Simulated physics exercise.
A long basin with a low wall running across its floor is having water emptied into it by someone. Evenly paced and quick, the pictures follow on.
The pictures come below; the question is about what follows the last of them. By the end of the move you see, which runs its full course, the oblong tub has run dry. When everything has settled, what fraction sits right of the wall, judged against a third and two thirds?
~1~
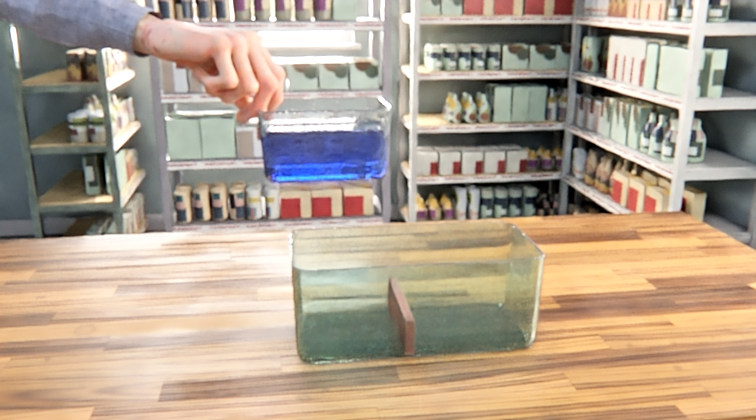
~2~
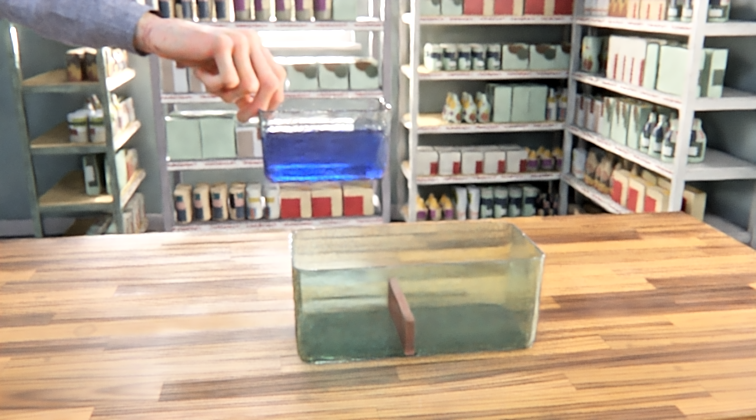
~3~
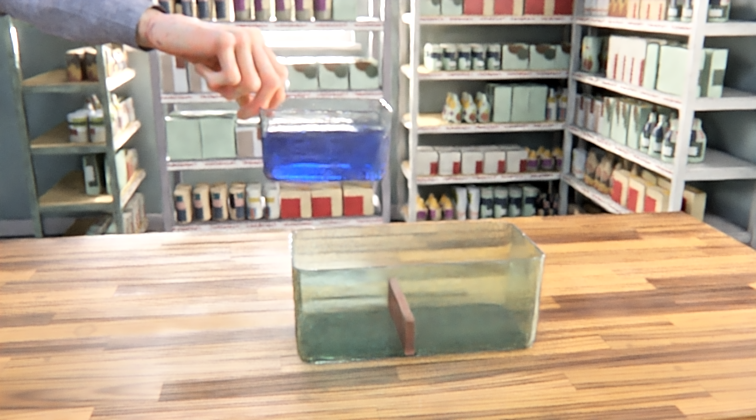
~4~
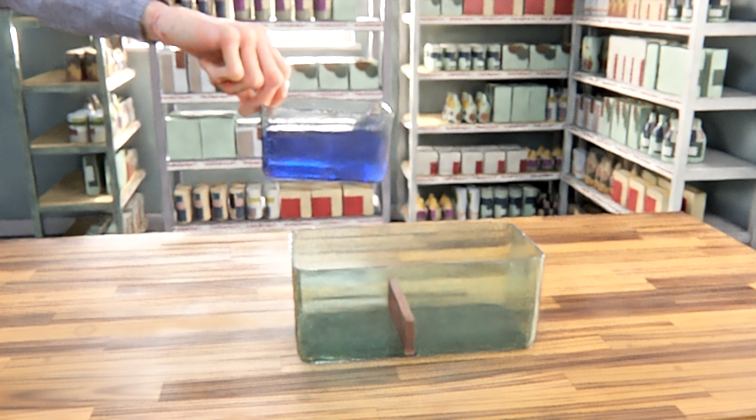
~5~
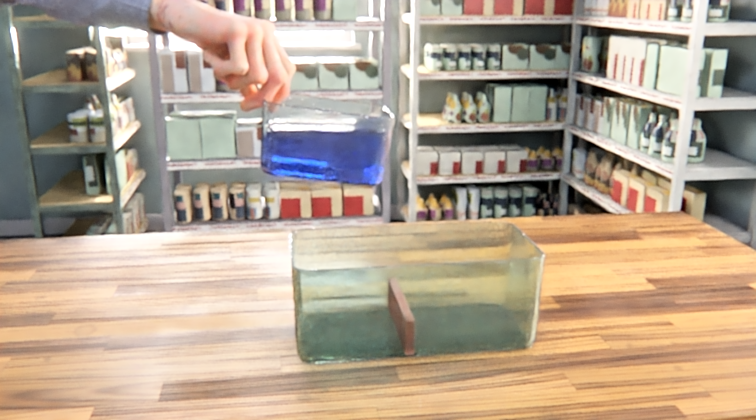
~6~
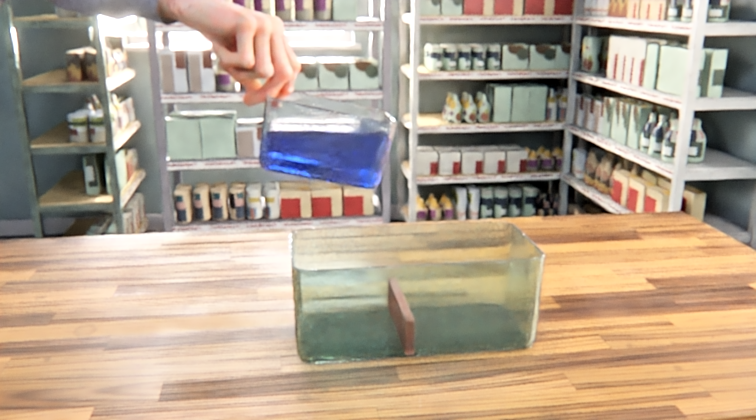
It settles with more than two thirds on the right.
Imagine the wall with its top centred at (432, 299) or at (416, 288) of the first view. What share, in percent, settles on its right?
The first one comes to 60 percent, while the second comes to 70 percent.
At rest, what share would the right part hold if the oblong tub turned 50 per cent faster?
70 per cent or thereabouts.
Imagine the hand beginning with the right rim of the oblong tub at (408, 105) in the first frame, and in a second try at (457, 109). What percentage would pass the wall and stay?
95 and 85 per cent.
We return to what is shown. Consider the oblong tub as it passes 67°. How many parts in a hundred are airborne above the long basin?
It's close to 30 percent.
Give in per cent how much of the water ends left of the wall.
That is roughly 25 percent of it.
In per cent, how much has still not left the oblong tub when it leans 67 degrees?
Close to 55 parts in a hundred remain.
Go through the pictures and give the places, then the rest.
The first picture shows tilt 0°; pouring edge (386, 105); surface from (263, 126) to (383, 124); the long basin's rim runs from (291, 251) to (528, 240); the wall's top is at (400, 298).
The second picture shows tilt 1°; pouring edge (386, 105); surface from (263, 126) to (382, 124).
The third picture shows tilt 2°; pouring edge (387, 107); surface from (263, 126) to (383, 125).
The fourth picture shows tilt 5°; pouring edge (388, 110); surface from (264, 127) to (384, 126).
The fifth picture shows tilt 8°; pouring edge (390, 114); surface from (264, 126) to (384, 125).
The sixth picture shows tilt 13°; pouring edge (391, 119); surface from (265, 127) to (386, 126).
A moment on, the oblong tub is tipped part way and 55 per cent is still to pour, 0 is left of the wall and 13 right of it.
Next, the oblong tub is tipped right over and 10 per cent is still to pour, 8 is left of the wall and 74 right of it.
Then the oblong tub is tipped right over and 0 per cent is still to pour, 22 is left of the wall and 77 right of it.
Later the oblong tub is tipped right over and 0 per cent is still to pour, 23 is left of the wall and 77 right of it.
In the end 23 per cent lies left of the wall, 77 right of it and 0 outside.
